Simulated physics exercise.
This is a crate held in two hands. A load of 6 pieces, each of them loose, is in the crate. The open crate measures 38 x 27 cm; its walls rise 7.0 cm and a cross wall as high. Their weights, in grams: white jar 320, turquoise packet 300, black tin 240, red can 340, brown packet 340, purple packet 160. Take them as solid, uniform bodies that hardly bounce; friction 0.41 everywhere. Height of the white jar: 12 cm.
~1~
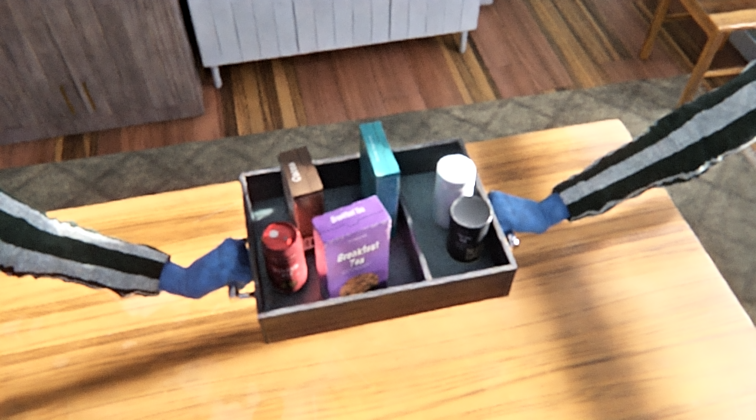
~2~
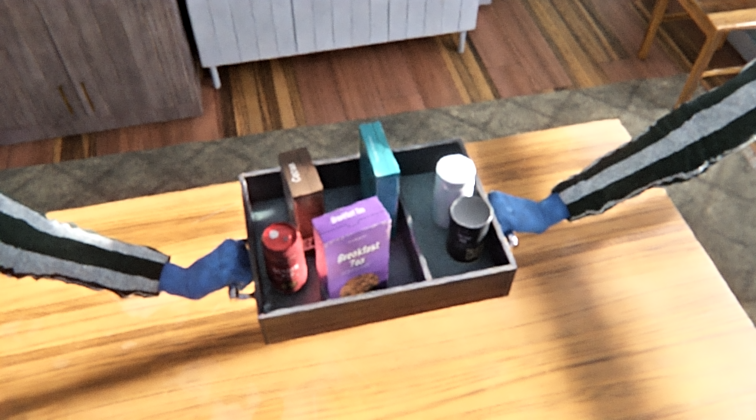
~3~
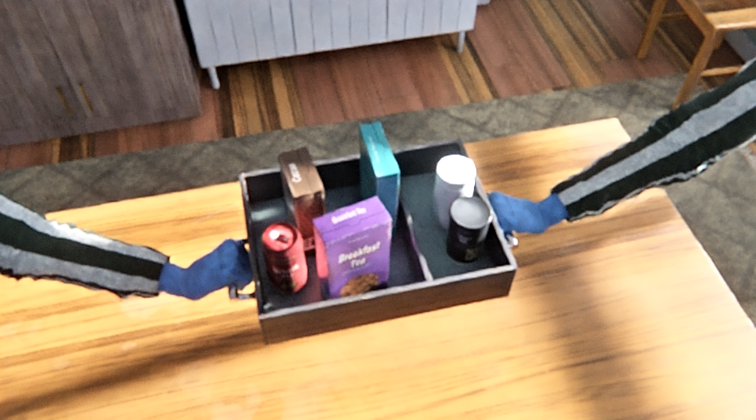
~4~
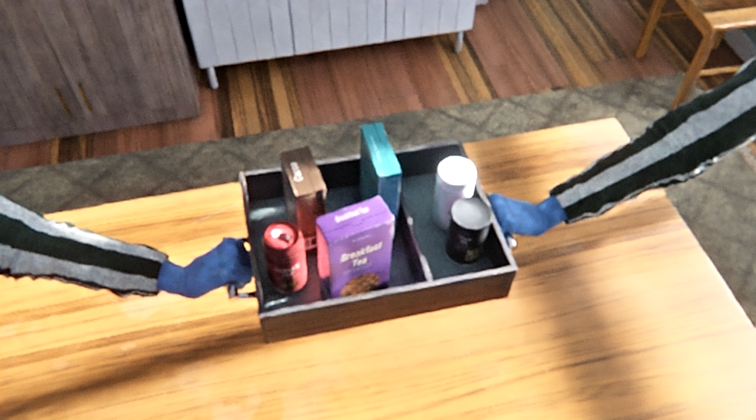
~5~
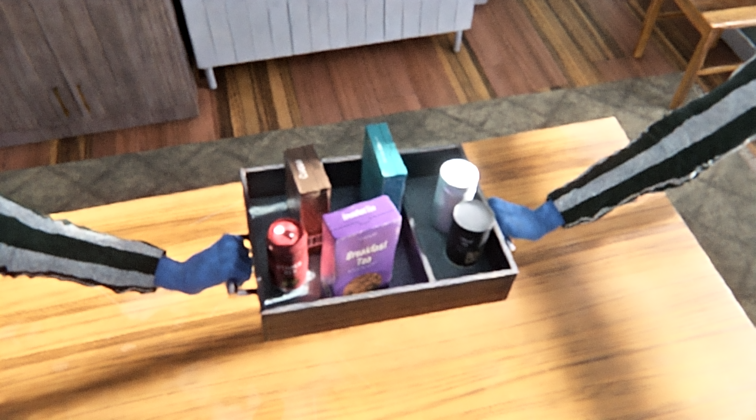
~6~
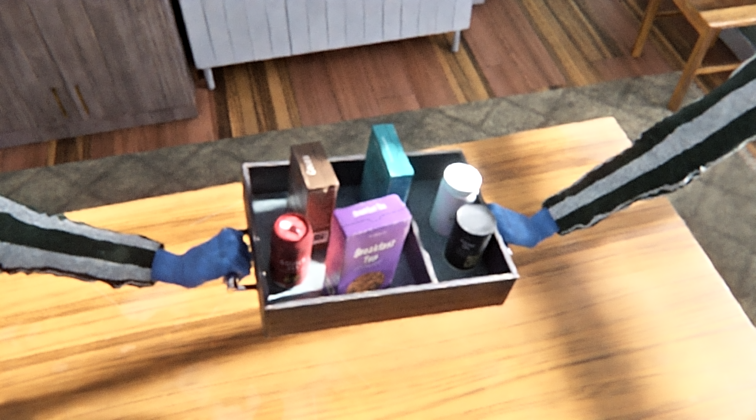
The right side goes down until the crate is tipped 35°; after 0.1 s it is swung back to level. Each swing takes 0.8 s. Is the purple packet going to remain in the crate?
The purple packet stays in.
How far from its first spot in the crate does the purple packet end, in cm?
About 5 cm.
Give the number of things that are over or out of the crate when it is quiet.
2 of them.
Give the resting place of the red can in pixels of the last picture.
Near (390, 235).
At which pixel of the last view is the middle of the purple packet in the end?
Around (387, 251).
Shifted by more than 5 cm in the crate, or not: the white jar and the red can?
The white jar keeps its place; the red can gets shifted.
Then, 0.30 s later than the last frame, tip 30°, right side down; turquoise packet rocked 20° off its seat; brown packet rocked 12° off its seat.
Then, 0.40 s later than the last frame, tip 33°, right side down; purple packet 4 cm from its spot near (414, 253); brown packet rocked 44° off its seat; turquoise packet rocked 37° off its seat.
Then, 0.60 s later than the last frame, tip 35°, right side down; purple packet rocked 5° off its seat near (425, 250); brown packet rocked 42° off its seat; turquoise packet rocked 40° off its seat.
Then, 1.10 s later than the last frame, tip 11°, right side down; purple packet 5 cm from its spot near (400, 250); brown packet rocked 42° off its seat; turquoise packet rocked 42° off its seat.
When it is over, lying over in the crate, turquoise packet and brown packet; not toppled but over 5 cm from the start, red can and purple packet; the other 2 within 5 cm of the start. In the last view, purple packet near (387, 251).
